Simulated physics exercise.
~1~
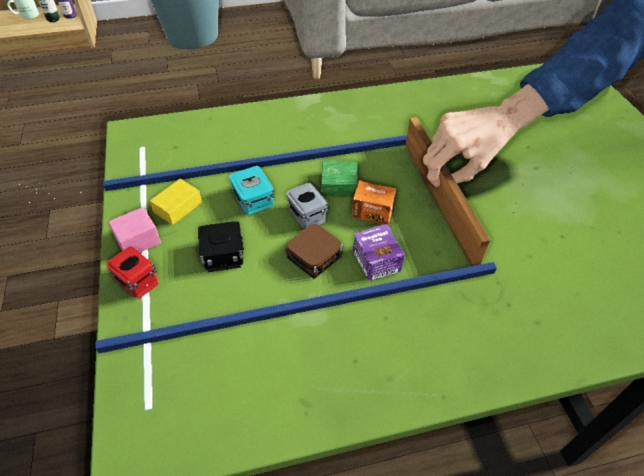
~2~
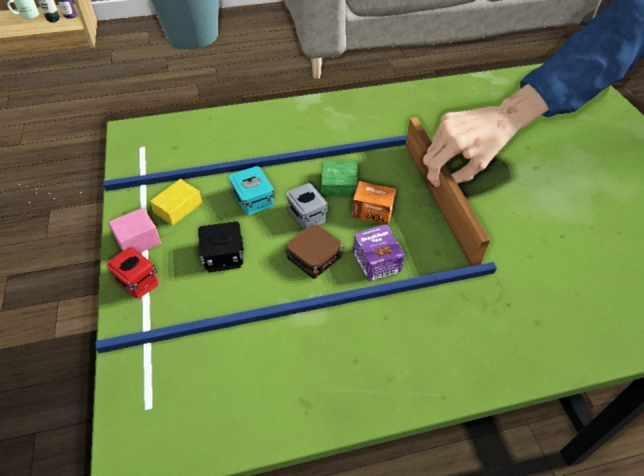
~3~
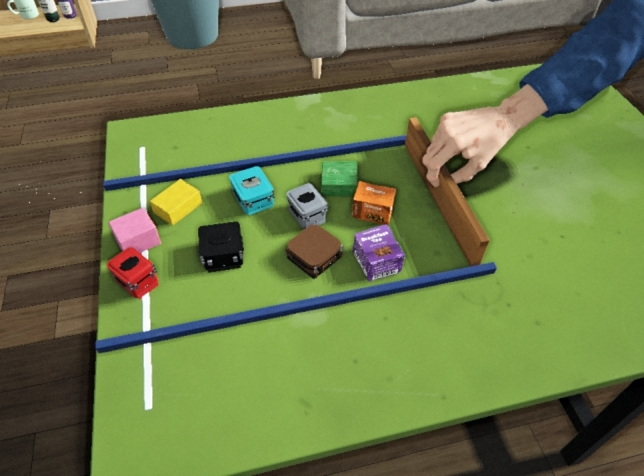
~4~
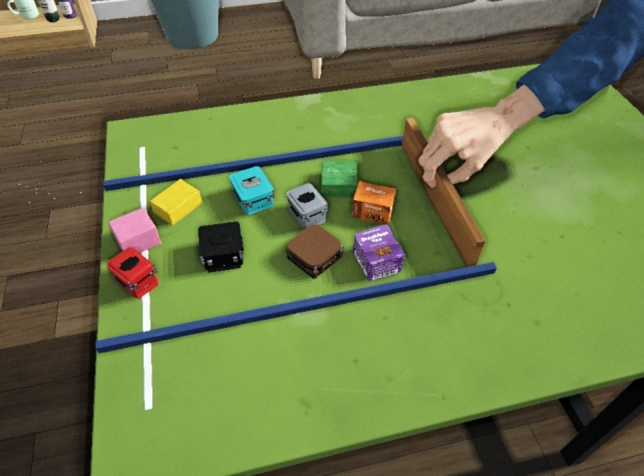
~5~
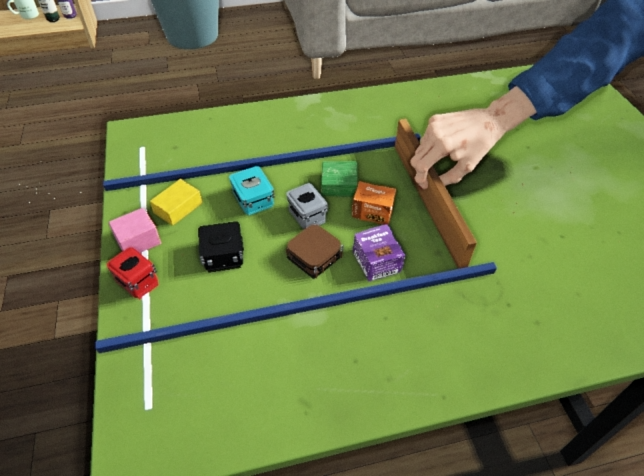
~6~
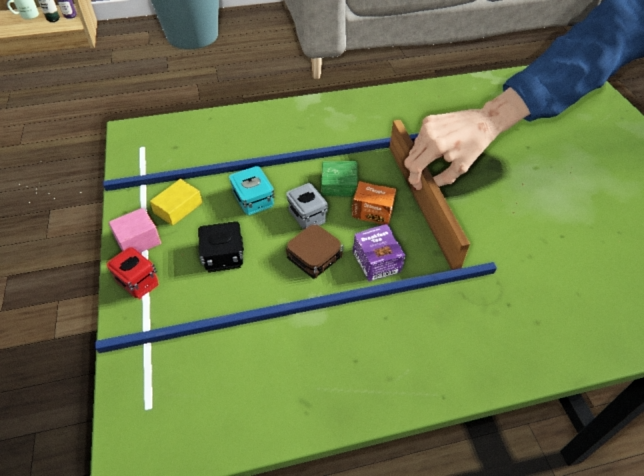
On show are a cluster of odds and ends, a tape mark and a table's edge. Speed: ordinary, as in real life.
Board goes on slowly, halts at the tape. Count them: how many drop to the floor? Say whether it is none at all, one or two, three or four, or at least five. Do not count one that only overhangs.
Well, what drops off the end works out to five or more of them.
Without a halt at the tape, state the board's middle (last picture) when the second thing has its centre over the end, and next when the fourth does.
It sits near (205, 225), and then near (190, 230).
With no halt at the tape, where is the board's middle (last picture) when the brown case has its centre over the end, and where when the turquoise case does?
The middle would be close to (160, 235) and then close to (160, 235).
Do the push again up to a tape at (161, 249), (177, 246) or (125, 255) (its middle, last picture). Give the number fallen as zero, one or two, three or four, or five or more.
Place by place: Three to four, then three or four, then five or more.
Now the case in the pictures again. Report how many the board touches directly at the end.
The figure is 3.
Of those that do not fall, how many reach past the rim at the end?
Overhanging ones - 0.
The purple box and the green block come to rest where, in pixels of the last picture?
The first near (123, 300), the second near (123, 216).
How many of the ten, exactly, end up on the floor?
Count: 7.
Early on, none off yet; red case at rest near (133, 273); pink block at rest near (135, 233); yellow block at rest near (176, 202).
Finally, the number that fall off is five or more; lost, grey case, brown case, turquoise case, black case, yellow block, pink block and red case.
